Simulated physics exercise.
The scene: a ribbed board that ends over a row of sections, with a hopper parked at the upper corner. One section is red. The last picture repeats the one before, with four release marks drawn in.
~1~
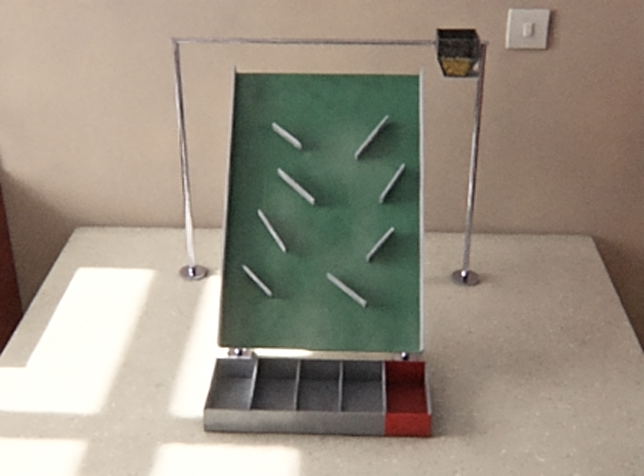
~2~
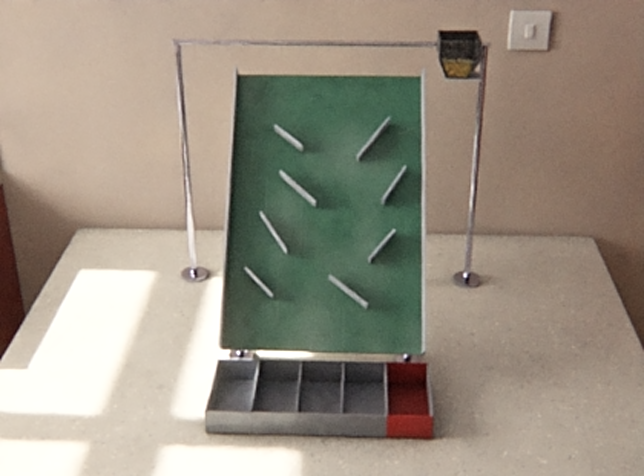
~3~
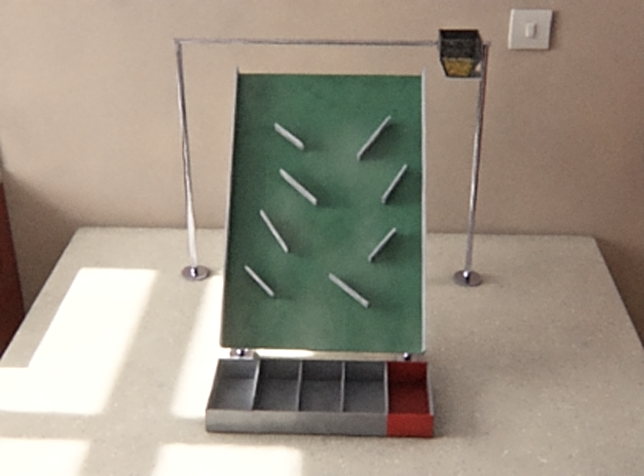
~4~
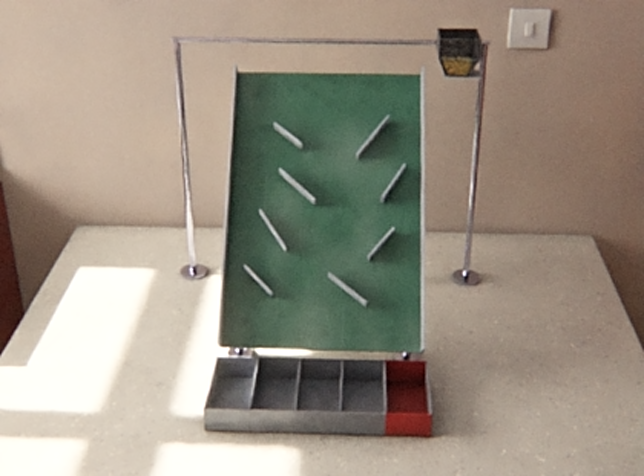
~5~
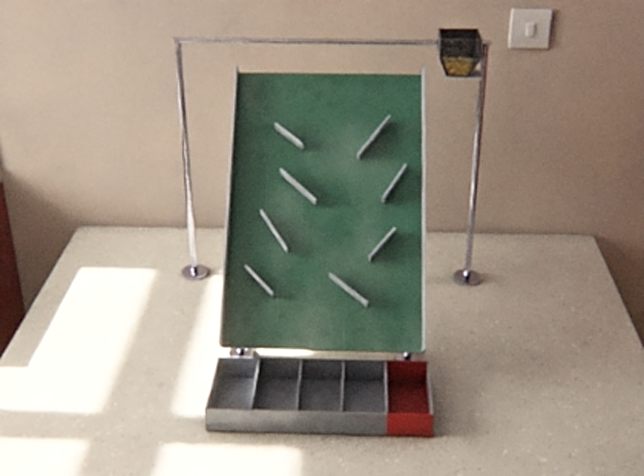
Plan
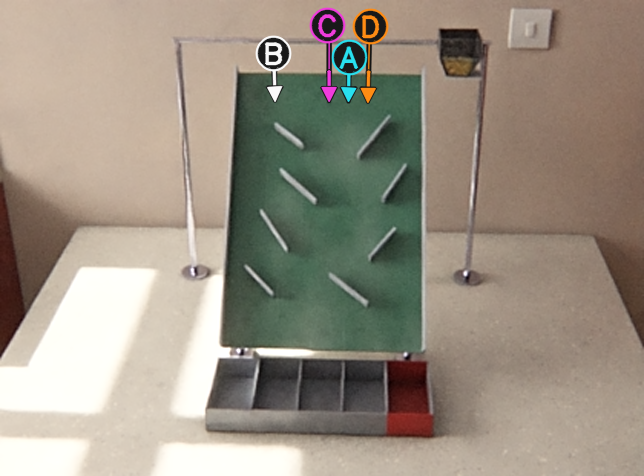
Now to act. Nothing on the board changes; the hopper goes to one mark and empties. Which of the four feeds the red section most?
I would pick mark C.
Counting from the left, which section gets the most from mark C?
The fifth.
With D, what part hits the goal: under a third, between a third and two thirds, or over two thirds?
It is under a third.
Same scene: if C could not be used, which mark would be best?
Here it is mark A.
On the marked copy, mark A meets the board at (348, 96); mark B meets the board at (274, 95); mark C meets the board at (329, 96); mark D meets the board at (368, 97).
With A, close to a third in the red section, close to half in other sections, a small share outside the box.
With B, close to a quarter in the red section, close to half in other sections, close to a quarter outside the box.
With C, the bulk in the red section, a small share in other sections, a small share outside the box.
With D, close to a quarter in the red section, close to half in other sections, close to a third outside the box.
